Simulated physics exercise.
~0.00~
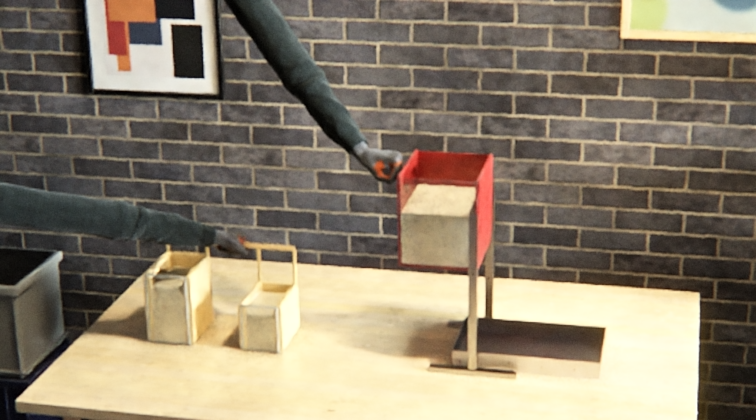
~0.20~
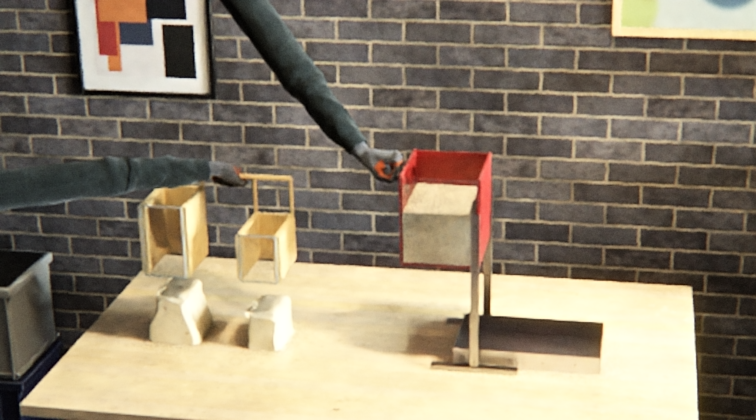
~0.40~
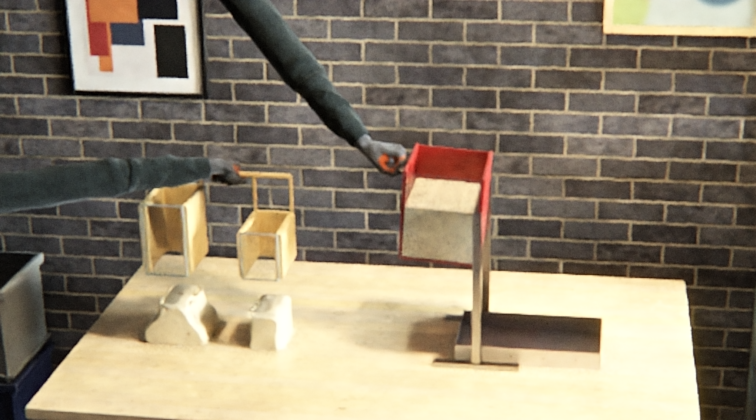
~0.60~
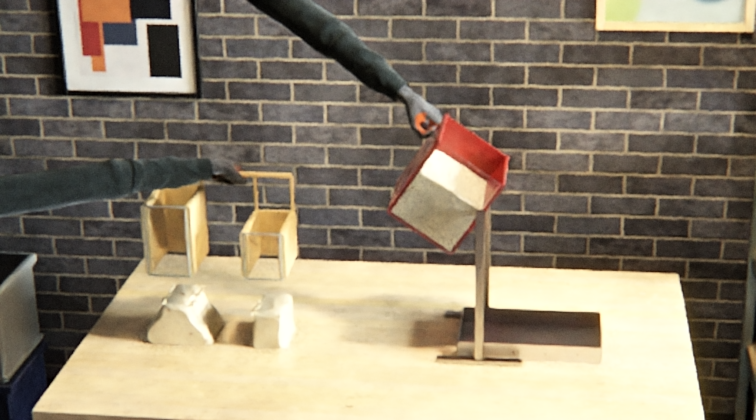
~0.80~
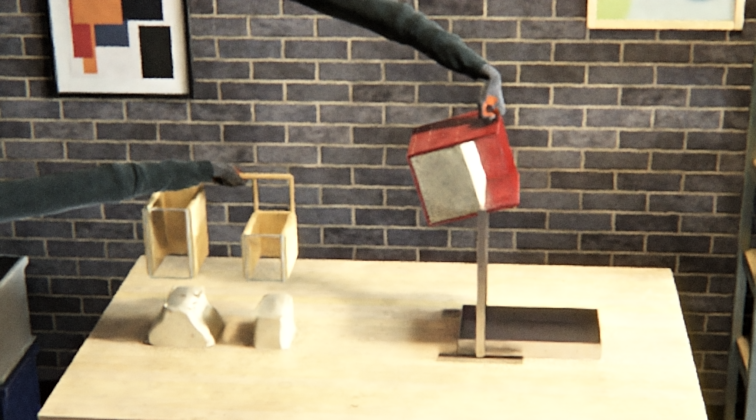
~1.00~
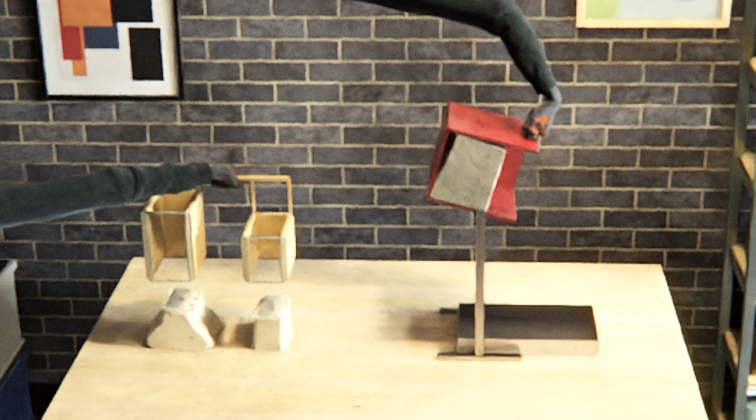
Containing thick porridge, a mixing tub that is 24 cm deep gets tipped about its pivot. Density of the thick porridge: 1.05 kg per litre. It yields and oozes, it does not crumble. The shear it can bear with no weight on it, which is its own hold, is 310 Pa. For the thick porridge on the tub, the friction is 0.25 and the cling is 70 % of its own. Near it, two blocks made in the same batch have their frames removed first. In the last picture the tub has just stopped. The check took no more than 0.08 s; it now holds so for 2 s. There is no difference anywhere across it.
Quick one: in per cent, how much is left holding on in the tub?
Expect around 41 %.
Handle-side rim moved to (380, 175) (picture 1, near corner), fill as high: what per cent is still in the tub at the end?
Some 25 percent would still be in the tub at the end.
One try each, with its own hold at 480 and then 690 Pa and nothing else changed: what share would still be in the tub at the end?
It'd be some 55 percent the first time and some 100 percent the second.
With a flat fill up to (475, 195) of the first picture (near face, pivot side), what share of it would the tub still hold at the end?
In that case, around 30 percent.
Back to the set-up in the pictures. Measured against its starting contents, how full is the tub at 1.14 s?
100 %, roughly.
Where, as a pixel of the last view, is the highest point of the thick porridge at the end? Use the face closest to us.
Highest point: Approx. (463, 187).
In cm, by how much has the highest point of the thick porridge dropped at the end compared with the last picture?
About 15 cm.
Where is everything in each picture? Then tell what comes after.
The first picture shows handle-side rim at (400, 178), tilt 0 degrees; highest point of the thick porridge at (437, 214); test blocks 18 cm, 11 cm high (left to right).
The second picture shows handle-side rim at (402, 178), tilt 0 degrees; highest point of the thick porridge at (439, 213); test blocks 15 cm, 11 cm high (left to right).
The third picture shows handle-side rim at (407, 173), tilt 4 degrees; highest point of the thick porridge at (408, 207); test blocks 12 cm, 11 cm high (left to right).
The fourth picture shows handle-side rim at (440, 143), tilt 34 degrees; highest point of the thick porridge at (423, 173); test blocks 12 cm, 11 cm high (left to right).
The fifth picture shows handle-side rim at (497, 135), tilt 74 degrees; highest point of the thick porridge at (462, 146); test blocks 12 cm, 11 cm high (left to right).
The sixth picture shows handle-side rim at (536, 154), tilt 105 degrees; highest point of the thick porridge at (457, 136); test blocks 12 cm, 11 cm high (left to right).
By 1.14 s, the tub is at 105 degrees and holds 99 %.
By 1.31 s, the tub is at 105 degrees and holds 53 %.
By 1.48 s, the tub is at 105 degrees and holds 42 %.
By 1.65 s, the tub is at 105 degrees and holds 41 %.
By 3.00 s, at the end, the tub is at 105 degrees and holds 41 %.
